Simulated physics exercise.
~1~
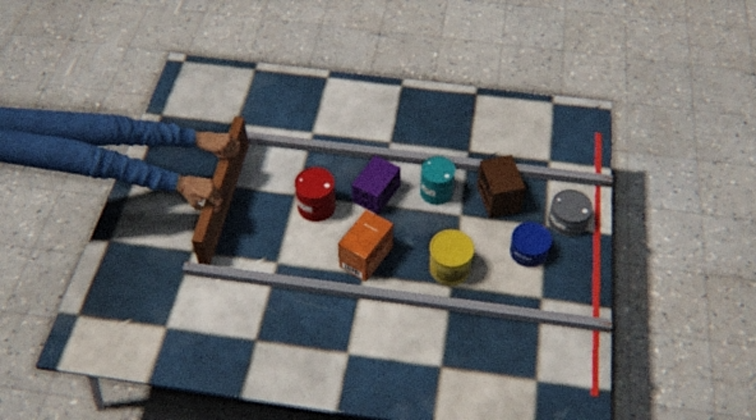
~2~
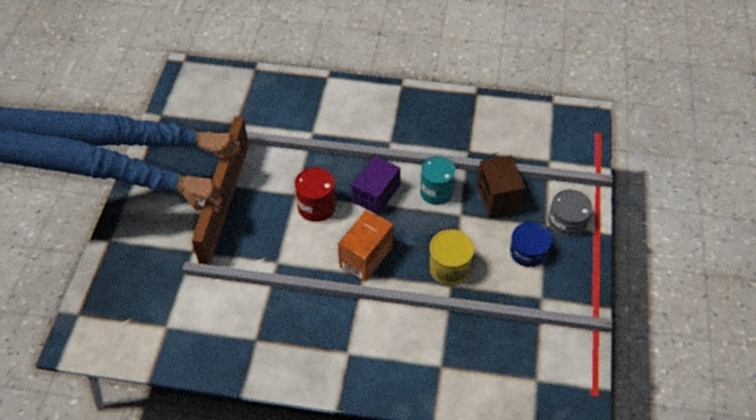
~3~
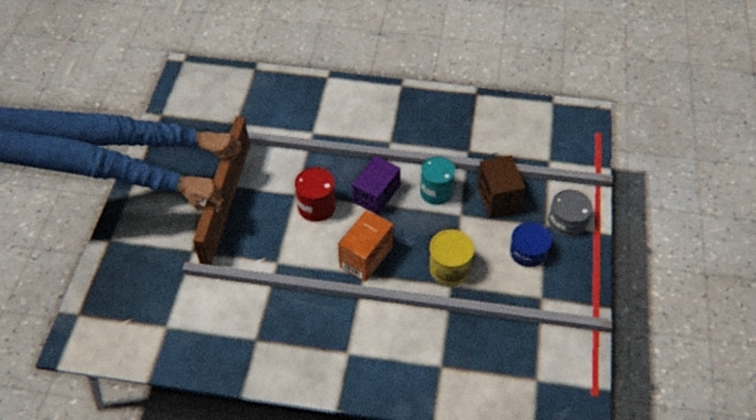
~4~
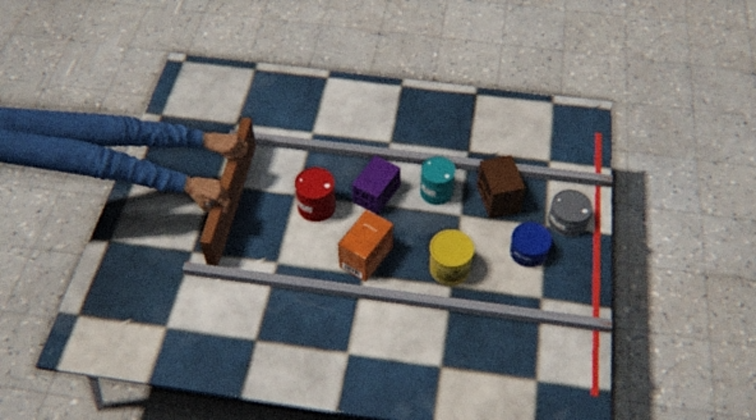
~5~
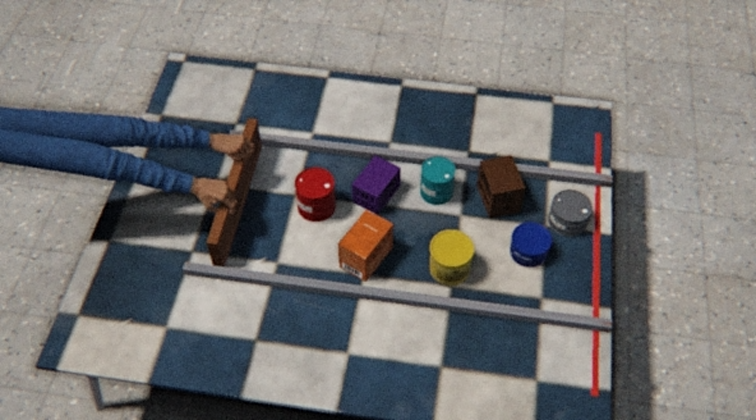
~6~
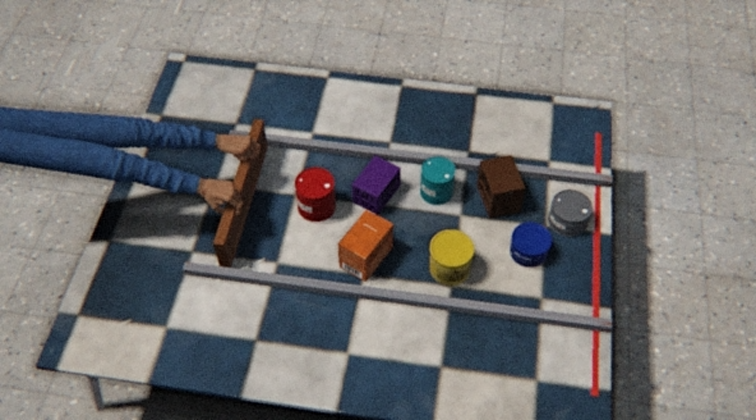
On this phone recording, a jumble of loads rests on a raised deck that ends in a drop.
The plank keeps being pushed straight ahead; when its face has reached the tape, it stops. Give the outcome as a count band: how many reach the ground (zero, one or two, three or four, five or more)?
Five or more reach the ground.
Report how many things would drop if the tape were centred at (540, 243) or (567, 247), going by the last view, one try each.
On the ground you'd count 1 the first time and 5 the second.
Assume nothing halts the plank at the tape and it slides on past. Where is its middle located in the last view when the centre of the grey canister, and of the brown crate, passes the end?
(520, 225) and then (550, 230), give or take.
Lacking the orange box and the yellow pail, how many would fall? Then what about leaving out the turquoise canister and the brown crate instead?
The number fallen is 6, and in the other try 6.
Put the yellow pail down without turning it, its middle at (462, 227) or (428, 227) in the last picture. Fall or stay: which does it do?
Lab note - it goes down; then it goes down.
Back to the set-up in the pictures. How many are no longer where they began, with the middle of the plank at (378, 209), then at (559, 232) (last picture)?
At that stage 4; at the next, 8.
Soon after, none off yet; grey canister at rest near (570, 213); blue pail at rest near (530, 245); brown crate at rest near (501, 187).
In the end, the number that fall off is five or more; gone, red canister, purple crate, orange box, turquoise canister, yellow pail, brown crate, blue pail and grey canister.
